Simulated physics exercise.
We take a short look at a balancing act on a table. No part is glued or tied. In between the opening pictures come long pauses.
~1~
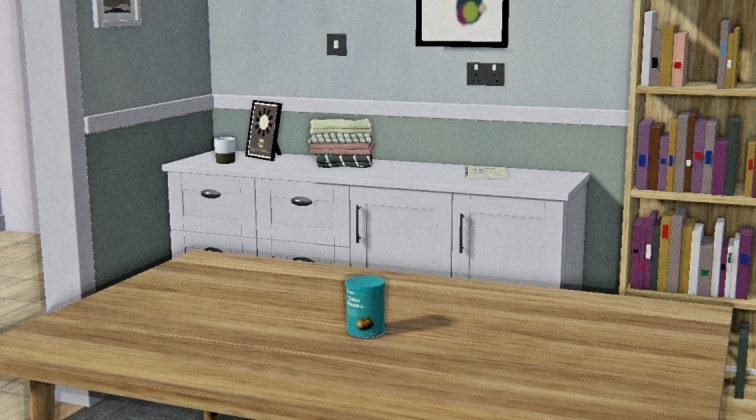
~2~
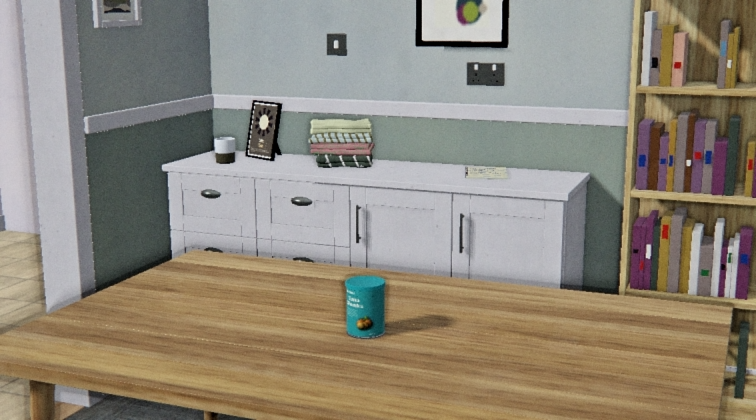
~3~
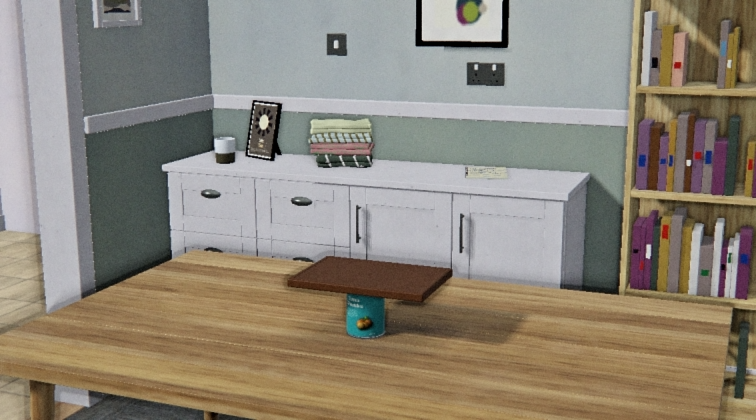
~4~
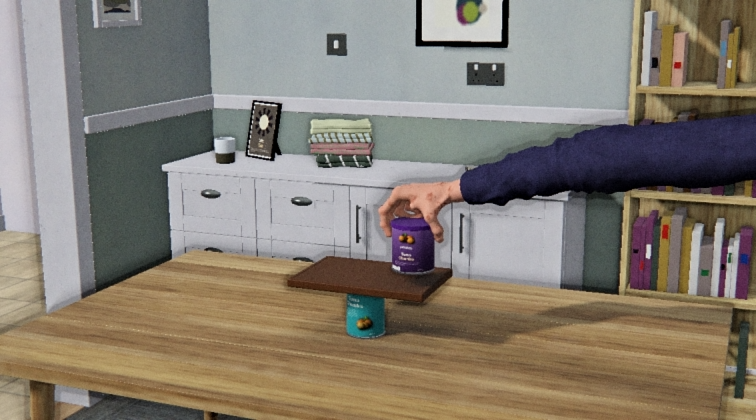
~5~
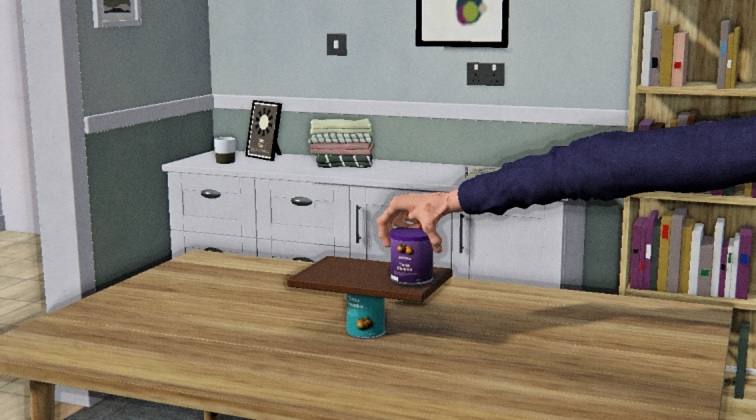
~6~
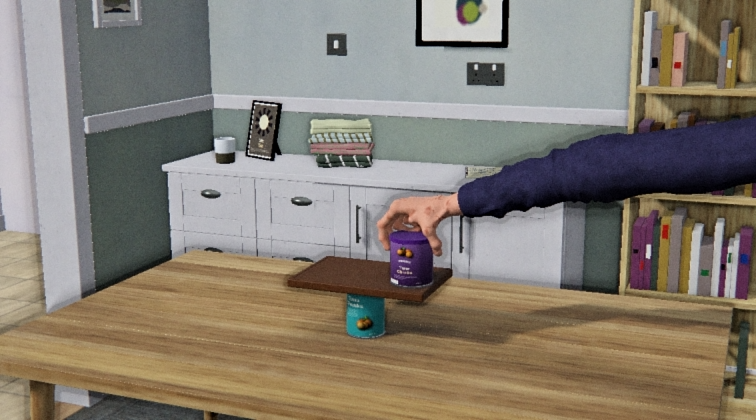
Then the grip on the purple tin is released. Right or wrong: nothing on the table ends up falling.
Wrong, some of it falls.
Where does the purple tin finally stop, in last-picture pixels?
The object finishes somewhere near (460, 327).
Then, 0.30 s on from there, purple tin now fallen; brown lid turned 42° from how it was put.
Then, 0.40 s on from there, brown lid turned 66° from how it was put.
Then, 0.60 s on from there, brown lid turned 58° from how it was put.
In the end, fallen, purple tin; toppled in the stack, brown lid; turquoise tin unmoved. At the end, from the last picture's camera, purple tin near (460, 327). The stack comes apart.
